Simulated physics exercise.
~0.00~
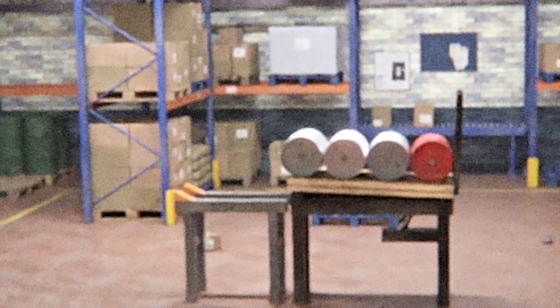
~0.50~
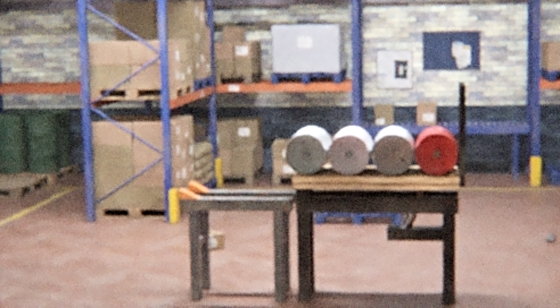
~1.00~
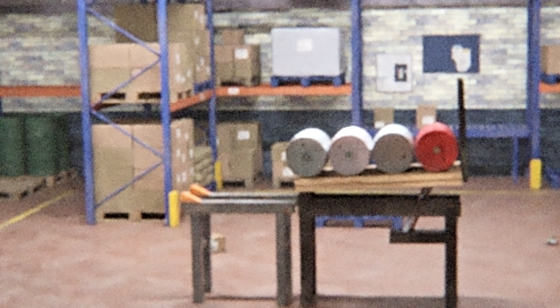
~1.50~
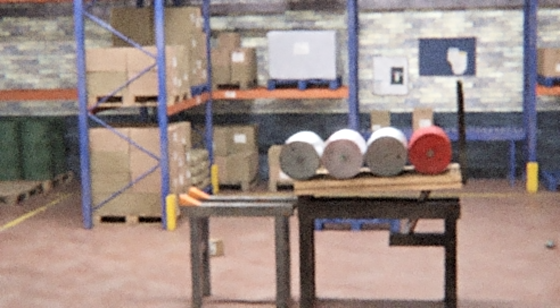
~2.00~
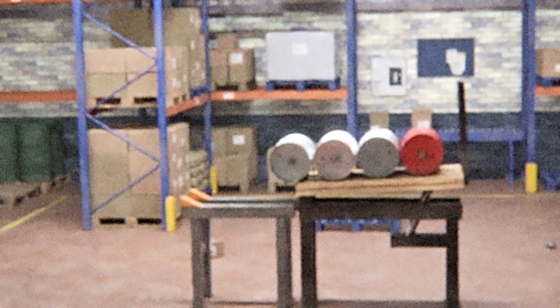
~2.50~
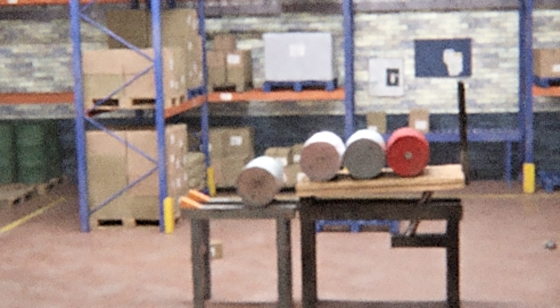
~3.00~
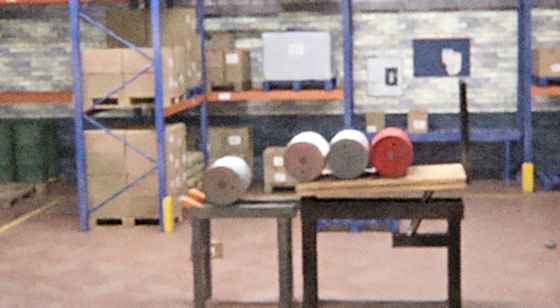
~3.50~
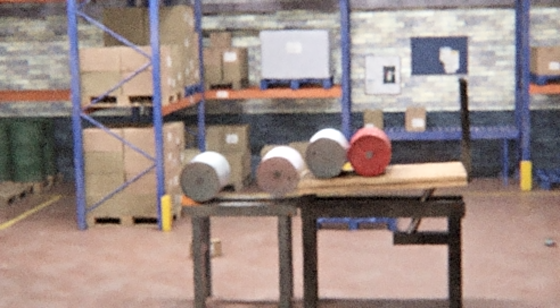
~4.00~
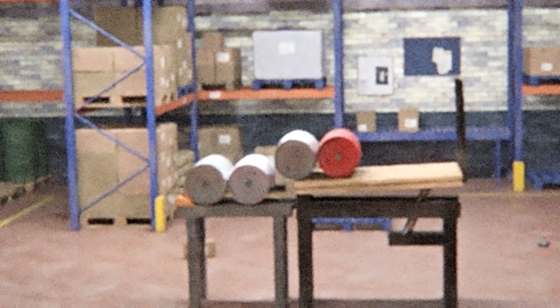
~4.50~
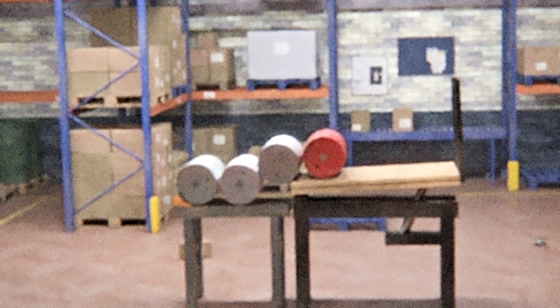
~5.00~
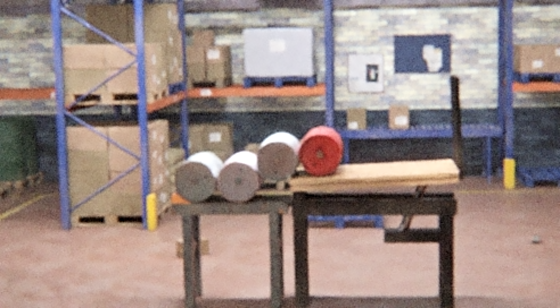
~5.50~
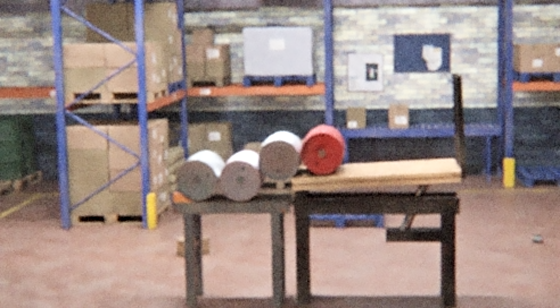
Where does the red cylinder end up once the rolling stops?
It ends up still on the deck, near the edge beside the rack, behind the other three cylinders.
